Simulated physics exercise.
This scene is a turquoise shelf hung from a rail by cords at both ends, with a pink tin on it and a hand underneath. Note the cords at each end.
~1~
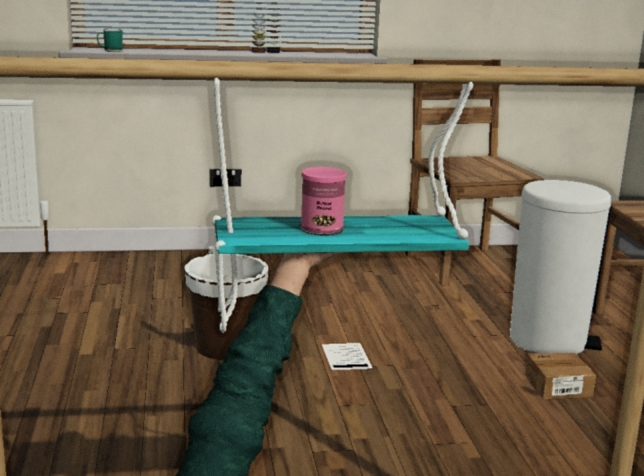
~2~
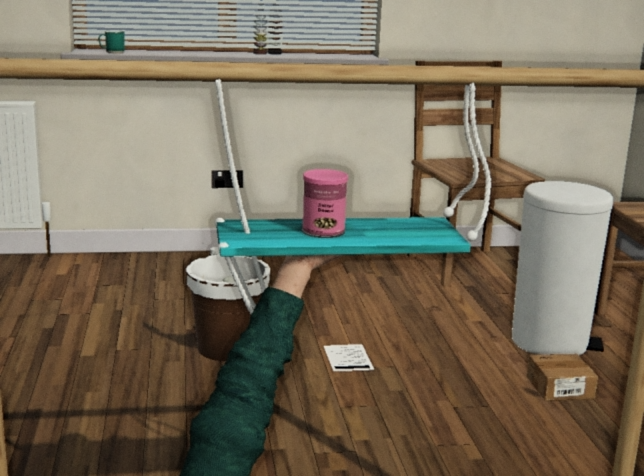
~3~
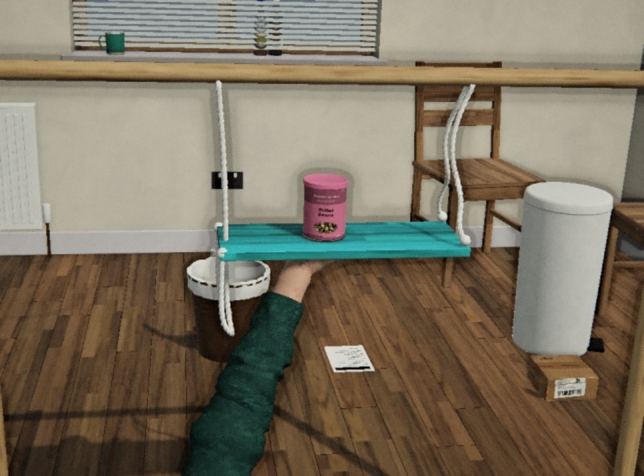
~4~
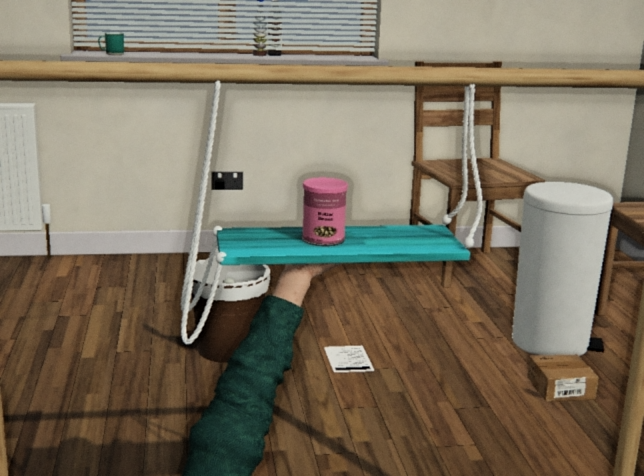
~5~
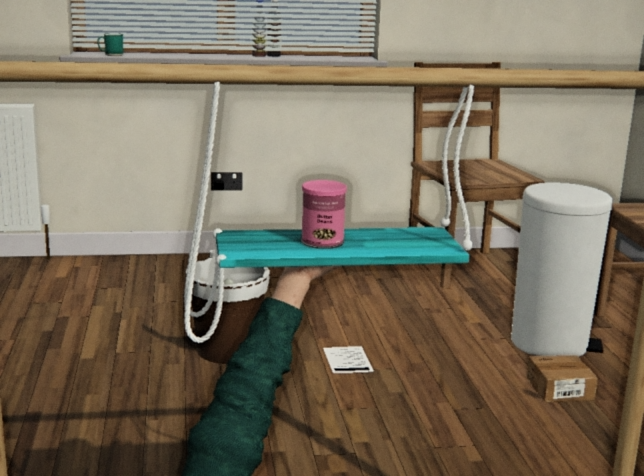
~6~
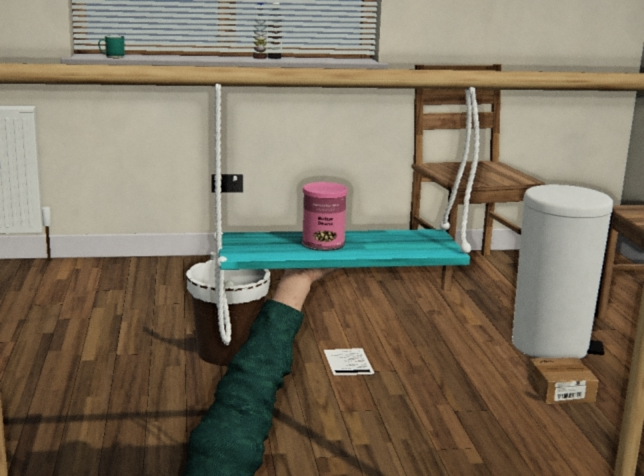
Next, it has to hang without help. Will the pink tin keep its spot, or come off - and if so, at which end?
The pink tin comes off at the left end.
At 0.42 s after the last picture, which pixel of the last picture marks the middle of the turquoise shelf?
(463, 291), or close to it.
Then, 0.42 s on from there, board tipped 42° down to the left; tin falling near (251, 426).
Then, 0.96 s on from there, board tipped 54° down to the left; tin on the floor.
Then, 1.50 s on from there, board tipped 43° down to the left; tin on the floor.
In the end, board tipped 45° down to the left; tin on the floor. The pink tin drops leftwards.
